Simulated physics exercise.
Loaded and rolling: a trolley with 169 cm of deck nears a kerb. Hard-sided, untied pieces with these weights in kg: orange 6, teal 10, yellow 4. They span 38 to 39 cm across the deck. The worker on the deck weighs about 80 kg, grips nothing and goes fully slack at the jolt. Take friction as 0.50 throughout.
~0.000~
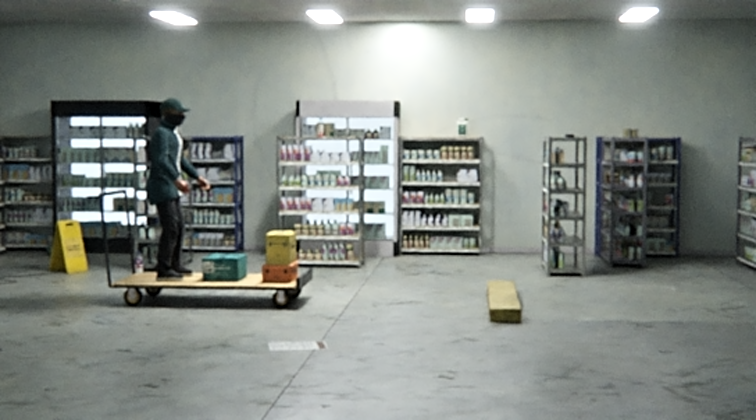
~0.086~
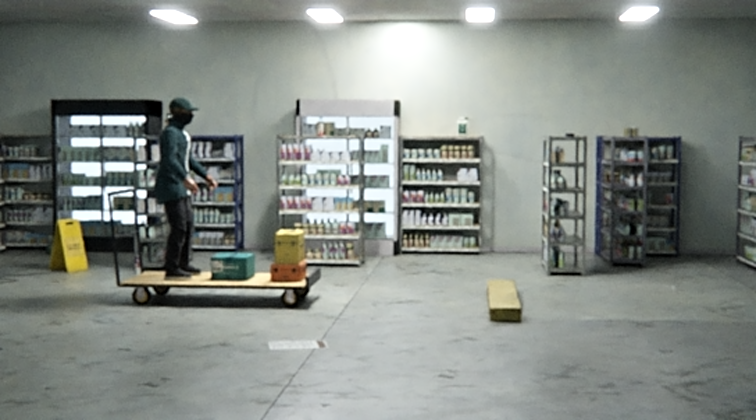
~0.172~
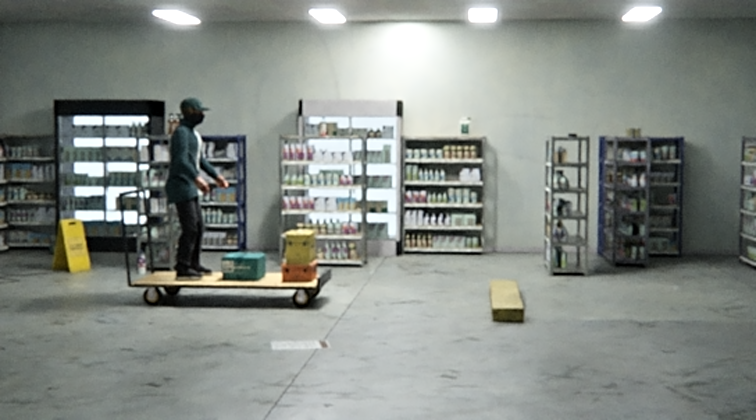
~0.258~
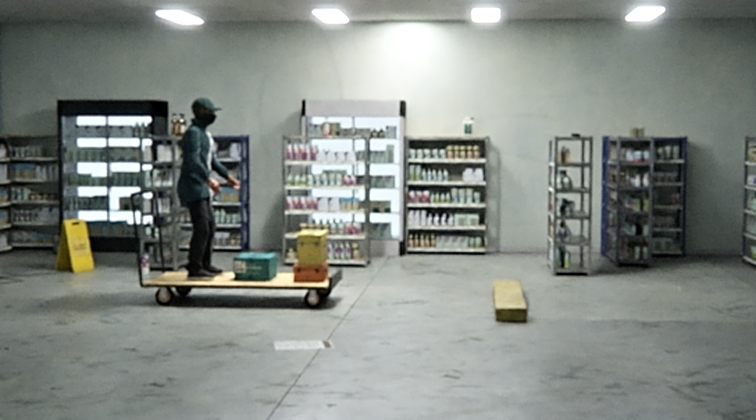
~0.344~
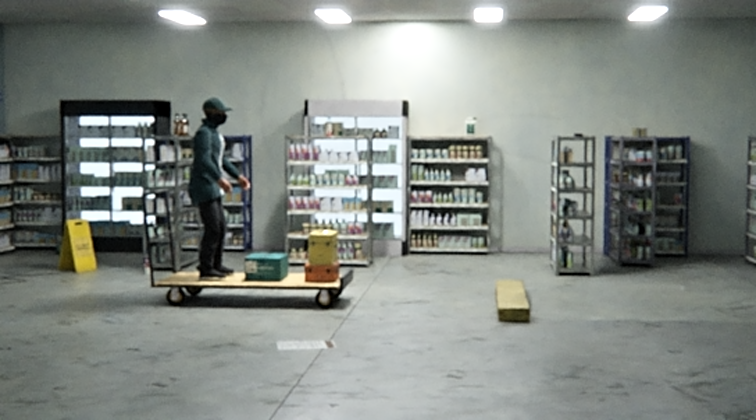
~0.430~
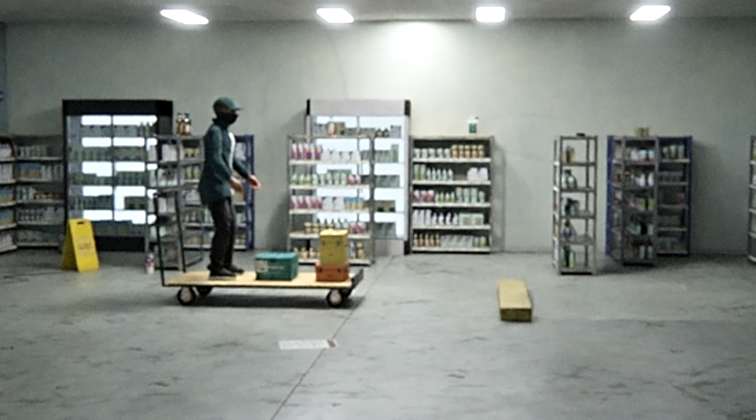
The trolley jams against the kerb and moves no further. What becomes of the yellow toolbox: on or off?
At this pace the yellow toolbox stays aboard.
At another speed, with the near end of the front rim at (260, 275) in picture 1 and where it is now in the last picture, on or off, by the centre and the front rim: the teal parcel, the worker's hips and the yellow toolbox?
In that case teal on, hips on, yellow off.
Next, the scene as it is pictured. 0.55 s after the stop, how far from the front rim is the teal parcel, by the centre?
About 55 cm behind the rim.
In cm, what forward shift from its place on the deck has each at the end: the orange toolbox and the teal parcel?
Orange 5, teal 25.
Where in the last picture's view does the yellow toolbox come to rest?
Near (495, 249).
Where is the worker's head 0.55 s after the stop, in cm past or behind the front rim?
About 60 cm behind the rim.
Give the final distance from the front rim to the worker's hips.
About 100 cm behind the rim.
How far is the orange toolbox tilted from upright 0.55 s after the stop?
It is tilted some 0°.
Impact comes at 1.92 s.
After 2.47 s the yellow toolbox is 13 cm behind the rim, tilted 0°, near (494, 249) in the last picture's view.
After 2.92 s the yellow toolbox is 13 cm behind the rim, tilted 0°, near (494, 249) in the last picture's view.
Final state at 3.6 s, nothing is past the rim; behind it, orange toolbox, teal parcel, yellow toolbox and the worker's hips.
